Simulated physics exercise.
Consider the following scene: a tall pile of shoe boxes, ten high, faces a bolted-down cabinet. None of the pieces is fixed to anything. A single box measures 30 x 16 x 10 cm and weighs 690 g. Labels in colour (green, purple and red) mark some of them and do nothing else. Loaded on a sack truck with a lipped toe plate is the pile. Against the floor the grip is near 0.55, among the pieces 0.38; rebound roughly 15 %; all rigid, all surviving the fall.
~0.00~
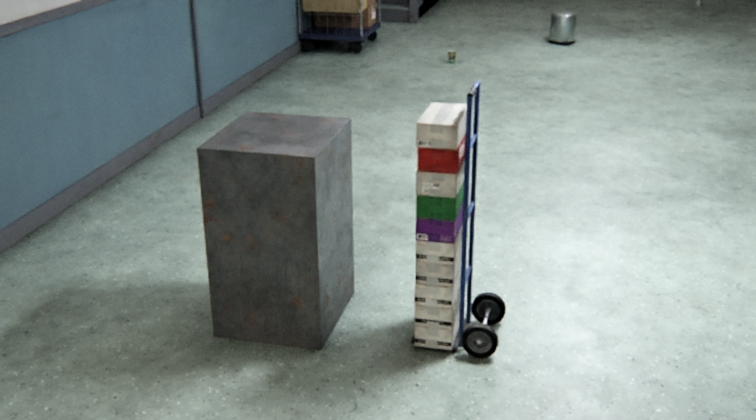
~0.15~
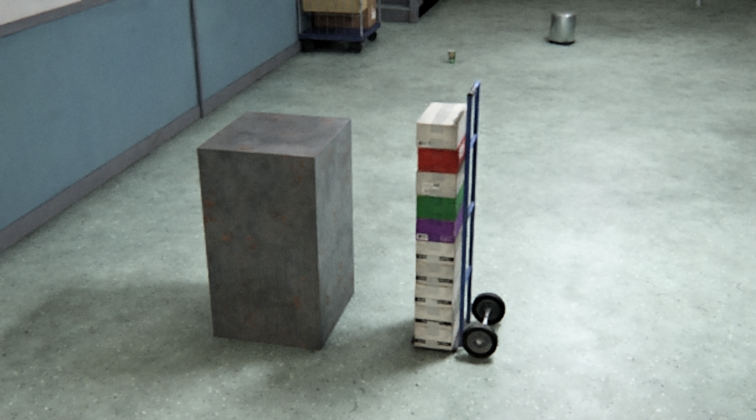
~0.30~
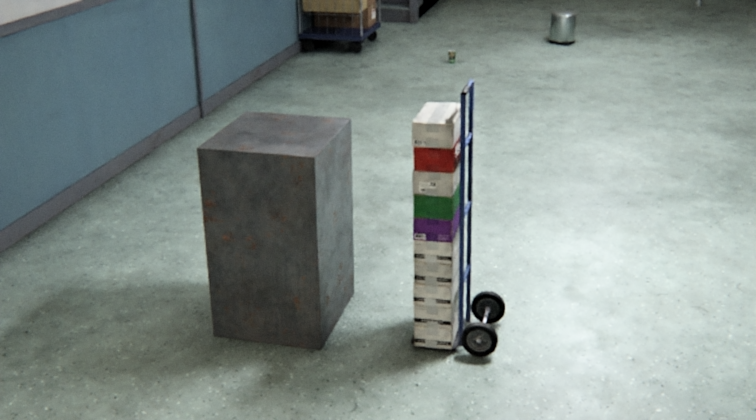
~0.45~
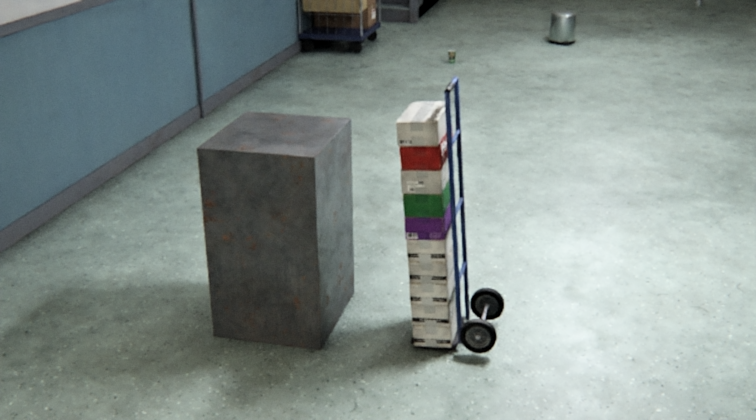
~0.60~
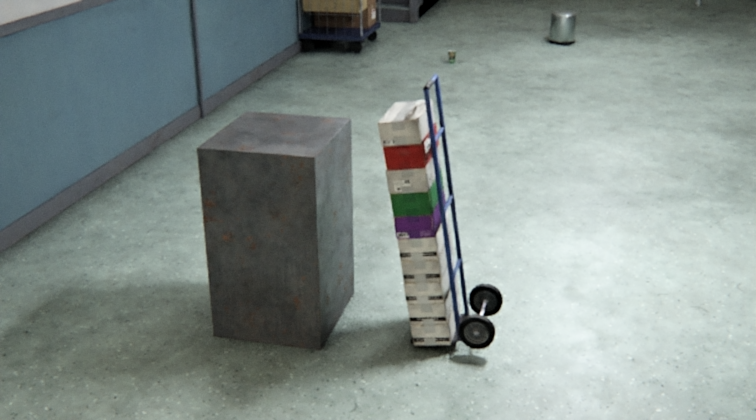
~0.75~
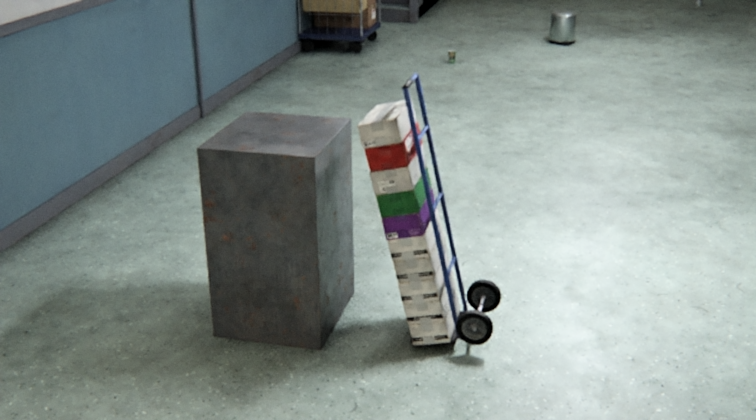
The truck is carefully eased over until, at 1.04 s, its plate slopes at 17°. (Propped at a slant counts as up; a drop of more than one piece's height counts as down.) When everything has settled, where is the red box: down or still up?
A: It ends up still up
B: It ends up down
(A) It ends up still up.
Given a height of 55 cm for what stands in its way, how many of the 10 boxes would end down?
Result - 3.
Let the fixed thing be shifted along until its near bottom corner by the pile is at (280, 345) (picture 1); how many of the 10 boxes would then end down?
Count at the end: 6.
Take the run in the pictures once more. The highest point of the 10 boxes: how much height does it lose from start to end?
By about 0 cm, start to end.
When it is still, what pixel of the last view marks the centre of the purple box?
It ends up centred close to (375, 218).
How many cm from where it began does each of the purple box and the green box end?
So purple shifts 30 cm, while green shifts 35 cm.
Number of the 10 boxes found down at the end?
The number is 0.
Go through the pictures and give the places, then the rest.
In the first frame (pixels give the middle of a visible side), truck frame (468, 151) 0° forward; red box (437, 161); green box (436, 208); purple box (435, 231); none has stirred.
The second frame shows truck frame (468, 151) 0° forward; red box (437, 161).
The third frame shows truck frame (463, 150) 1° forward; red box (434, 160) 16 mm from its place; green box (433, 208) 12 mm from its place; movement in 6 of them.
The fourth frame shows truck frame (450, 147) 4° forward; red box (420, 159) 5° from how it stood; green box (423, 206) 5° from how it stood; steepest lean 5°, the box at (417, 134); movement in 10 of them.
The fifth frame shows truck frame (433, 144) 9° forward; red box (404, 158) 9° from how it stood; green box (411, 205) 9° from how it stood; steepest lean 9°, the box at (399, 133); movement in 10 of them.
The sixth frame shows truck frame (417, 142) 13° forward; red box (386, 158) 14° from how it stood; green box (397, 204) 14° from how it stood; purple box (402, 227) 14° from how it stood; steepest lean 14°, the box at (379, 134); movement in 10 of them.
After 0.81 s, none of the 10 boxes down, 10 disturbed; red box 16° from how it stood; green box 16° from how it stood.
After 0.90 s, none of the 10 boxes down, 10 disturbed; red box 20° from how it stood; green box 20° from how it stood.
After 1.02 s, none of the 10 boxes down, 10 disturbed; red box 27° from how it stood, 40 mm lower; purple box 27° from how it stood.
In the end (2.1 s), none of the 10 boxes down, 10 disturbed; red box 29° from how it stood, 36 mm lower; purple box 29° from how it stood, 33 mm lower; green box 29° from how it stood, 45 mm lower. From the last view, middles, red box near (355, 151), purple box near (375, 218).
